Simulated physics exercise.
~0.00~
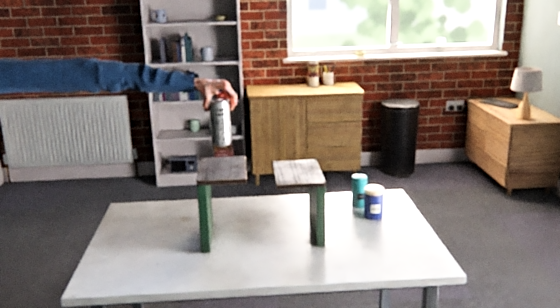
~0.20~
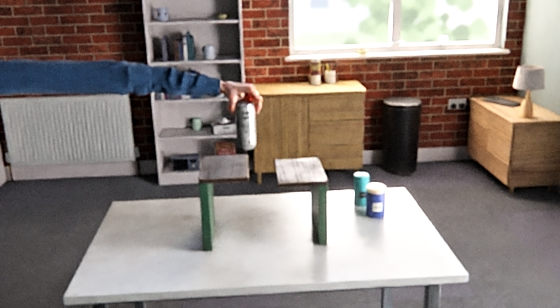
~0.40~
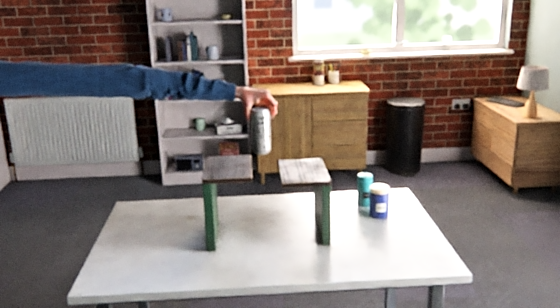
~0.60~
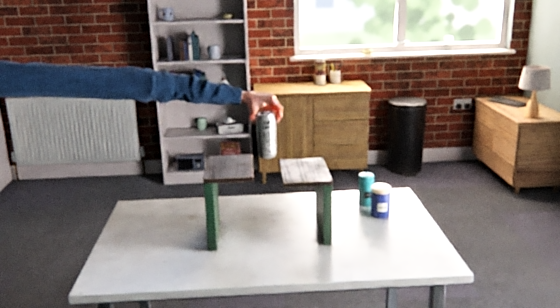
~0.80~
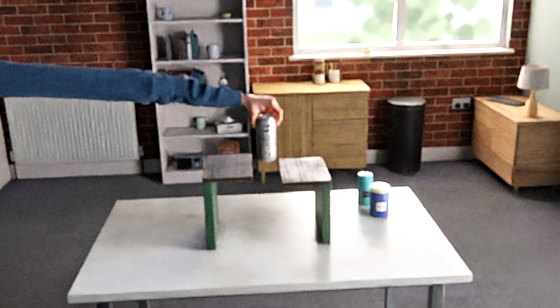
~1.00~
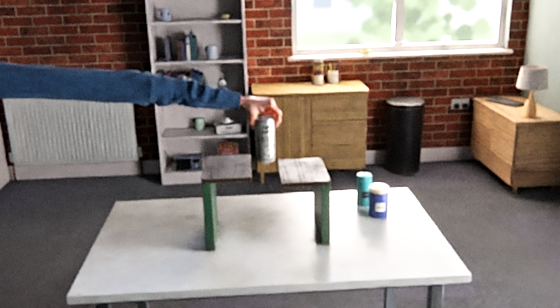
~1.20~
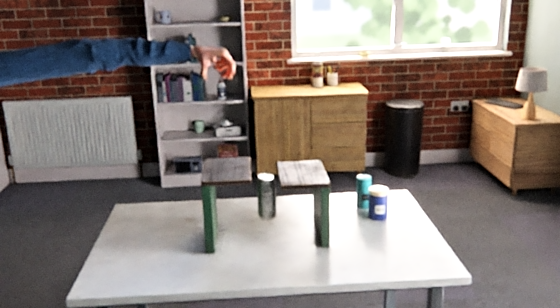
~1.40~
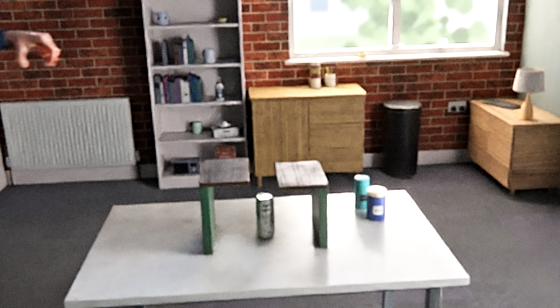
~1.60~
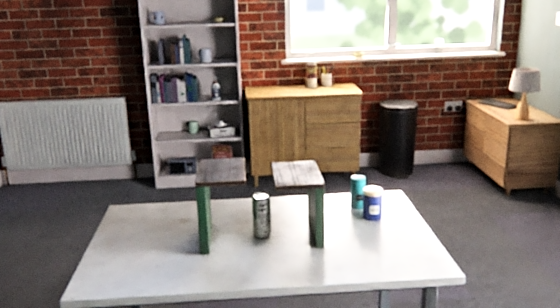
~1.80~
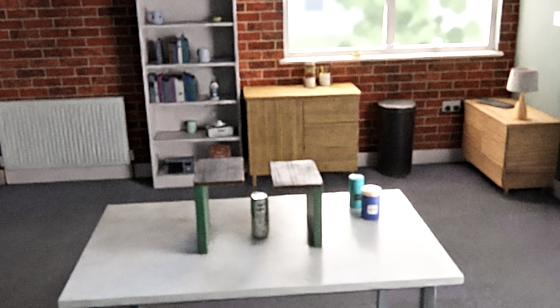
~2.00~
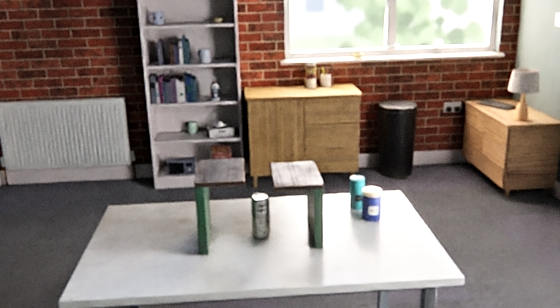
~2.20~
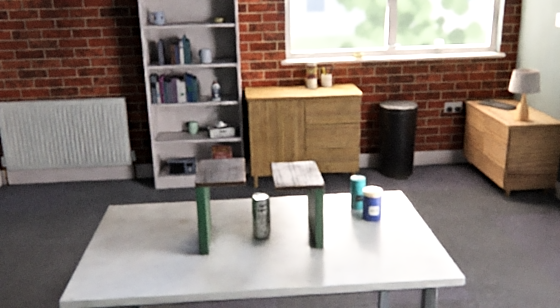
A hand held a white can above a stand with a gap in its top, moved it right over the gap and let go, and the can dropped through, ending upright on the table while the blue and turquoise jars stayed put.
